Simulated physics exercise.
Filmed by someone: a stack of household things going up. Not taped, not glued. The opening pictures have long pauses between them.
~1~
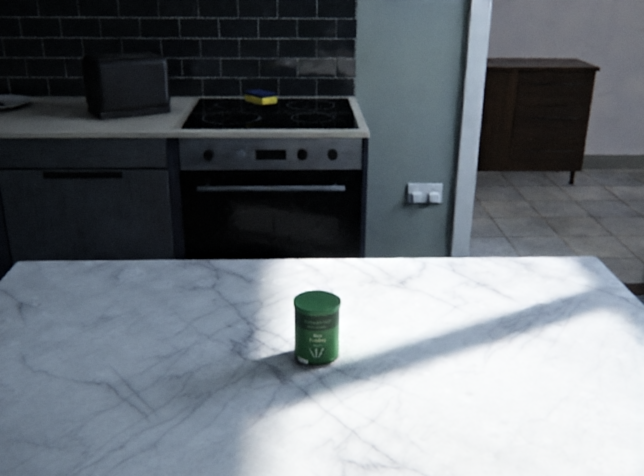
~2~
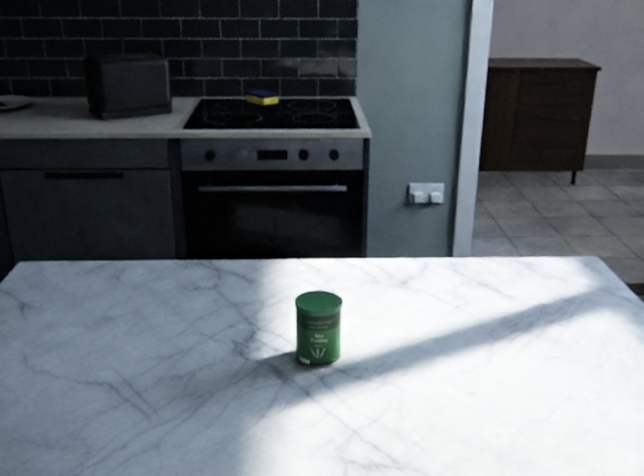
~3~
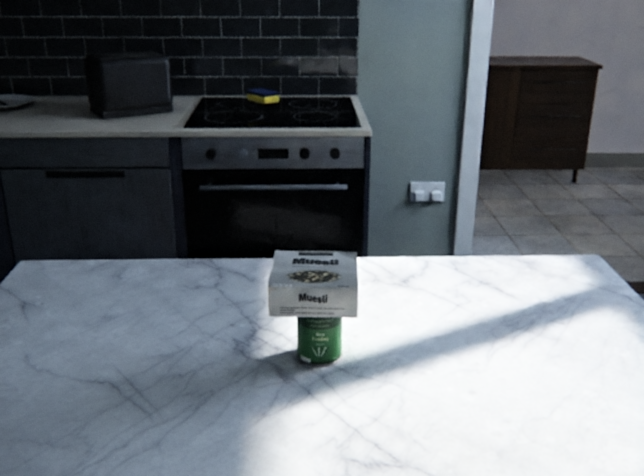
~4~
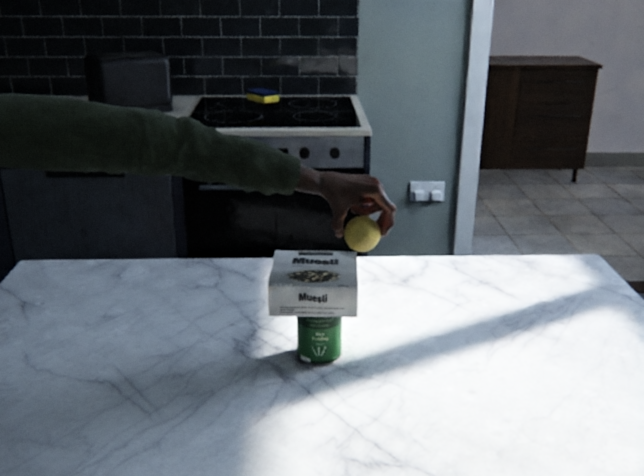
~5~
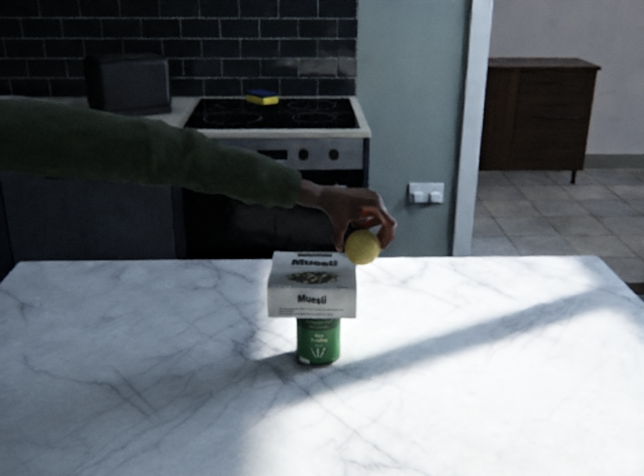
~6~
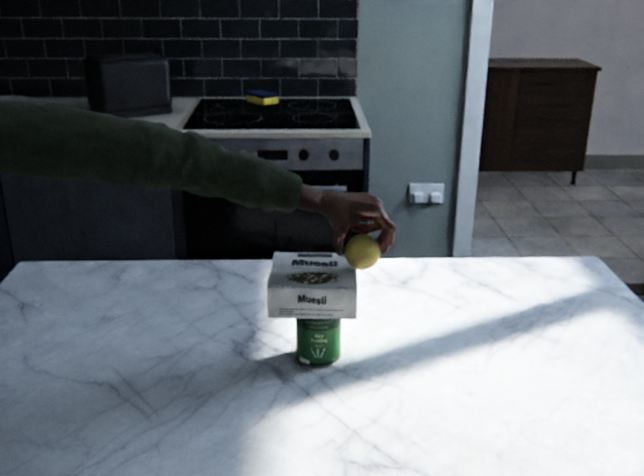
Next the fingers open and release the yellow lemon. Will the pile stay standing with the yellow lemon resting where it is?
No, most likely the pile will not stay as built.
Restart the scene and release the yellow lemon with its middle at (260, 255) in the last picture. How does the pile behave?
Afterwards the pile tumbles over.
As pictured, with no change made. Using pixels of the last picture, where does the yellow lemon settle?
The object ends up somewhere around (402, 340).
Then, 0.40 s after the last picture, yellow lemon now fallen.
Then, 1.10 s after the last picture, nothing new.
At rest, fallen, yellow lemon; the other 2 in place. Seen from the same camera at the end, yellow lemon near (402, 340). The pile comes apart.
